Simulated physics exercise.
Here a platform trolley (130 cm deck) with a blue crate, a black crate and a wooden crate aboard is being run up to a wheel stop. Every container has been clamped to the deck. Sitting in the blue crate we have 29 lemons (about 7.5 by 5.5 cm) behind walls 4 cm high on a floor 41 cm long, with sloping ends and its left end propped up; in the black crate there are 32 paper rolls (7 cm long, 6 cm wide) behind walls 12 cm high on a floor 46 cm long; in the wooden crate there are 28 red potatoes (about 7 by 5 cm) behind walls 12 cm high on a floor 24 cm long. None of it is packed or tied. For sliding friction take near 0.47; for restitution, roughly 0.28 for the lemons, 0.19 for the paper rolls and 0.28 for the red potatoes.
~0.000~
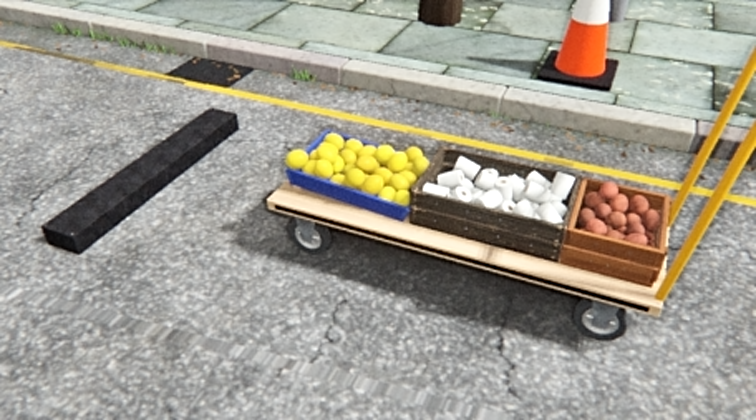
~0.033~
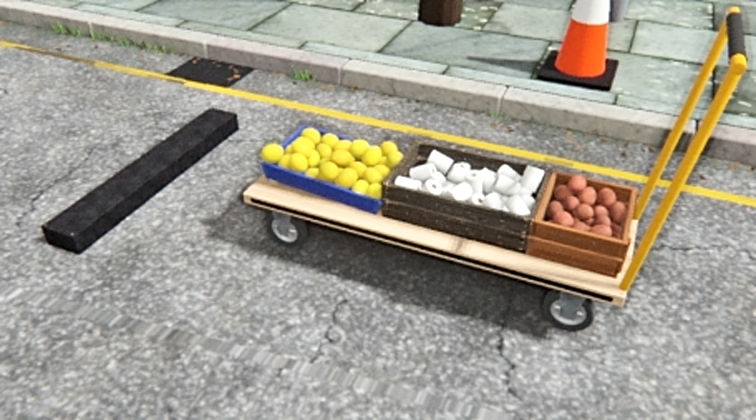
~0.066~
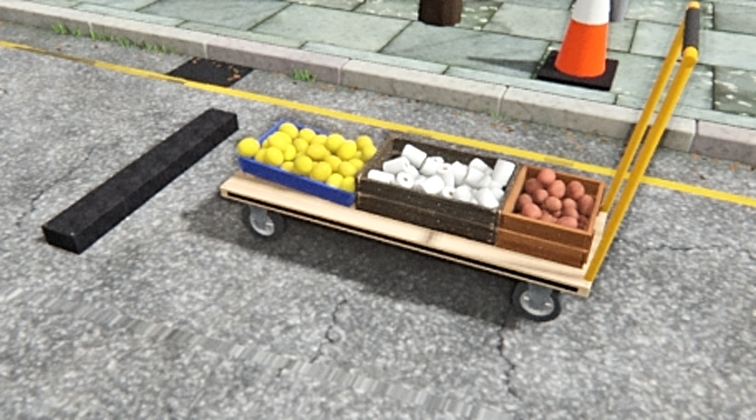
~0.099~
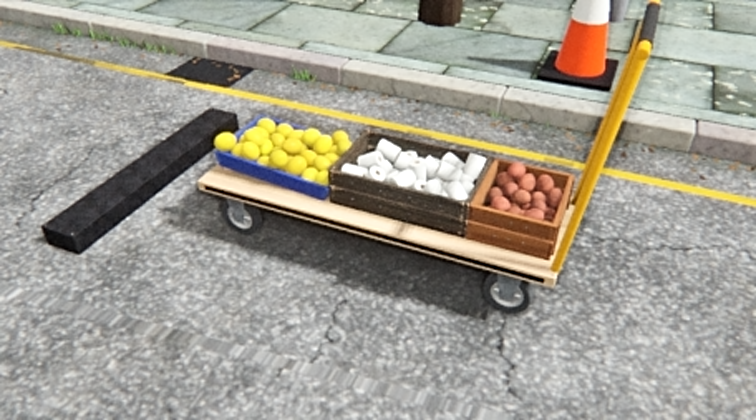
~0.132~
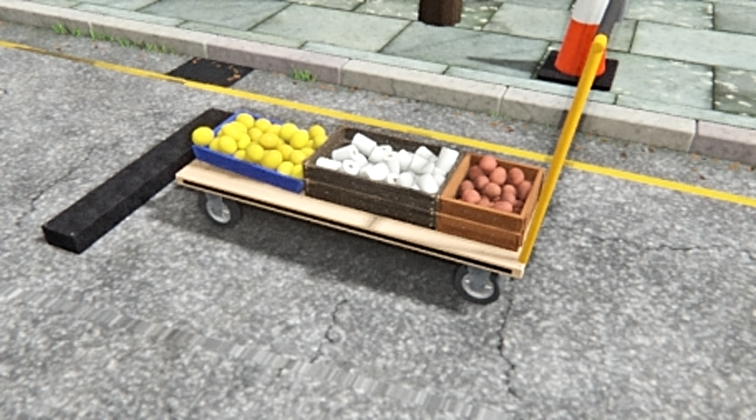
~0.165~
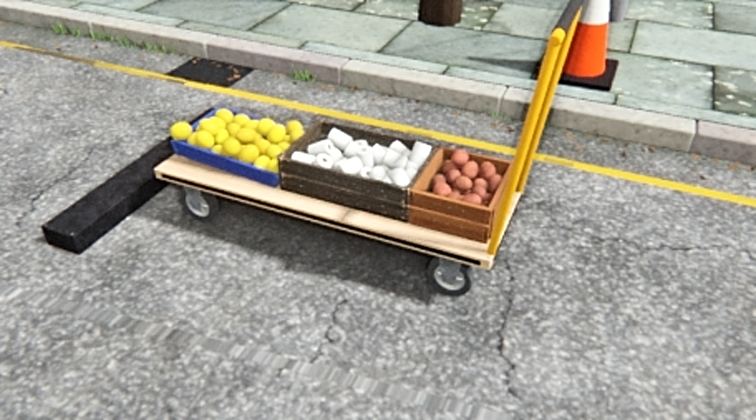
The video shows a platform trolley with a yellow handle rolling steadily left across grey asphalt toward a black wheel stop, carrying lemons in a blue crate, white paper rolls in a black crate and red potatoes in a wooden crate.
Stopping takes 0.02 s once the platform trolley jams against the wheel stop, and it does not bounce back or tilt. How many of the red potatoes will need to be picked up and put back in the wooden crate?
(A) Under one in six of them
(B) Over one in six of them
Under one in six of them (A).
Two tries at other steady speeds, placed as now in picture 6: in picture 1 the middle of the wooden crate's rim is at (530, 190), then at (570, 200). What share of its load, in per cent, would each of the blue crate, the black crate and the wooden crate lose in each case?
Losses in order of the tries would be blue crate 10 and 20 %, black crate 0 and 0 %, wooden crate 0 and 0 %.
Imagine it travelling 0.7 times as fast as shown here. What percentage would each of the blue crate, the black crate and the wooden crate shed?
In that case blue crate 20, black crate 0, wooden crate 0 per cent.
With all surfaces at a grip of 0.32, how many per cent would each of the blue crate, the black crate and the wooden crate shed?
Blue crate 40%, black crate 0%, wooden crate 10%.
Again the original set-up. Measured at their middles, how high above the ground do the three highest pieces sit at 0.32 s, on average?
Roughly 48 centimetres.
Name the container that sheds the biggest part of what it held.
Blue crate.
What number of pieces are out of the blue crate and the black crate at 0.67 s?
Estimate at that time - blue crate 10, black crate 6, give or take.
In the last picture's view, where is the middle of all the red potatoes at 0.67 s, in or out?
Their middle is at about (398, 175).
After 0.22 s, impact.
After 0.32 s, the blue crate is down by 4 of 29, the black crate has all 32 and the wooden crate is down by 1 of 28.
After 0.44 s, the blue crate is down by 6 of 29, the black crate is down by 2 of 32 and the wooden crate is down by 1 of 28.
After 0.67 s, the blue crate is down by 10 of 29, the black crate is down by 6 of 32 and the wooden crate is down by 1 of 28.
When it is over (at 1.18 s), the blue crate is down by 10 of 29, the black crate is down by 6 of 32 and the wooden crate is down by 1 of 28. Asked share, 1 of 28, 4 per cent.
